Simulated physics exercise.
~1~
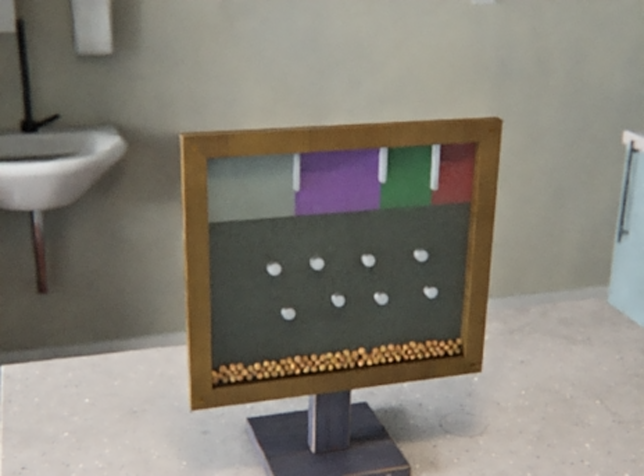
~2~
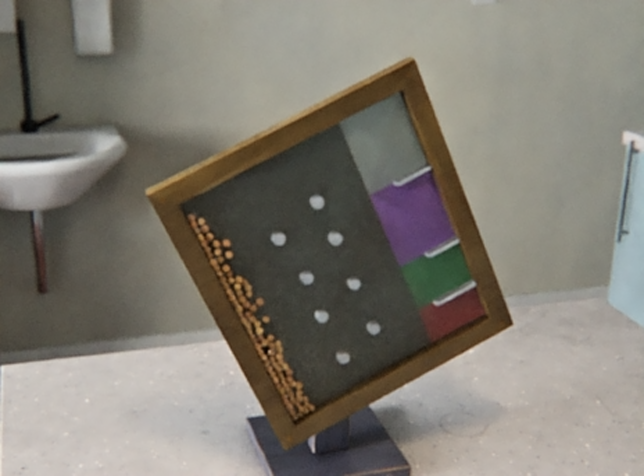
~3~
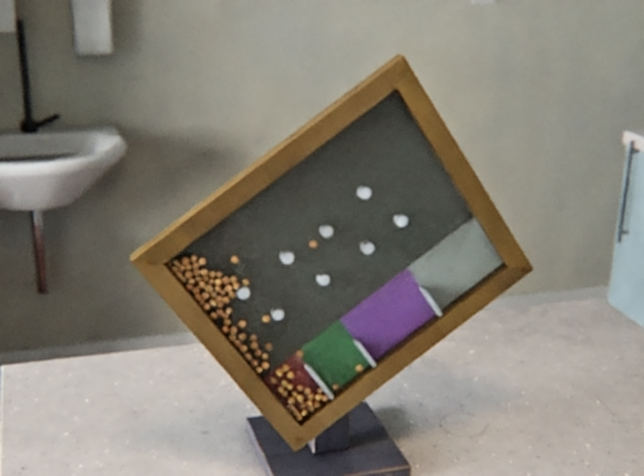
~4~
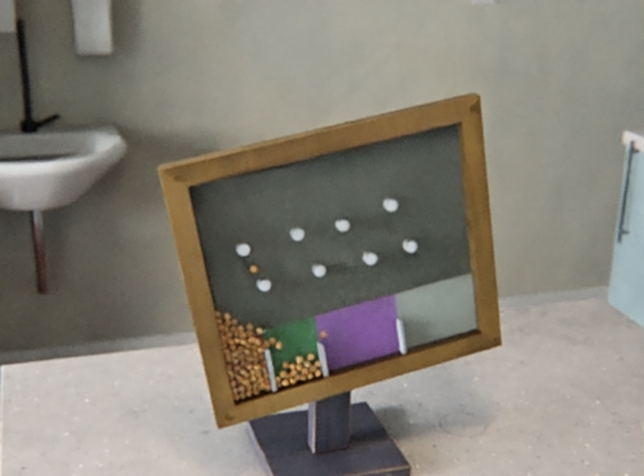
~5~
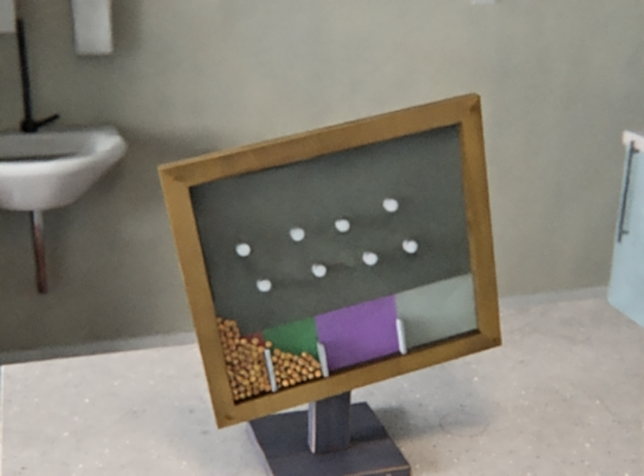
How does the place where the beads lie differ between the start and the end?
At the start the beads lie in a thin layer along the whole bottom edge of the box, away from the coloured pockets. At the end they are heaped in the lower left, mostly in the red pocket with some in the green one beside it.
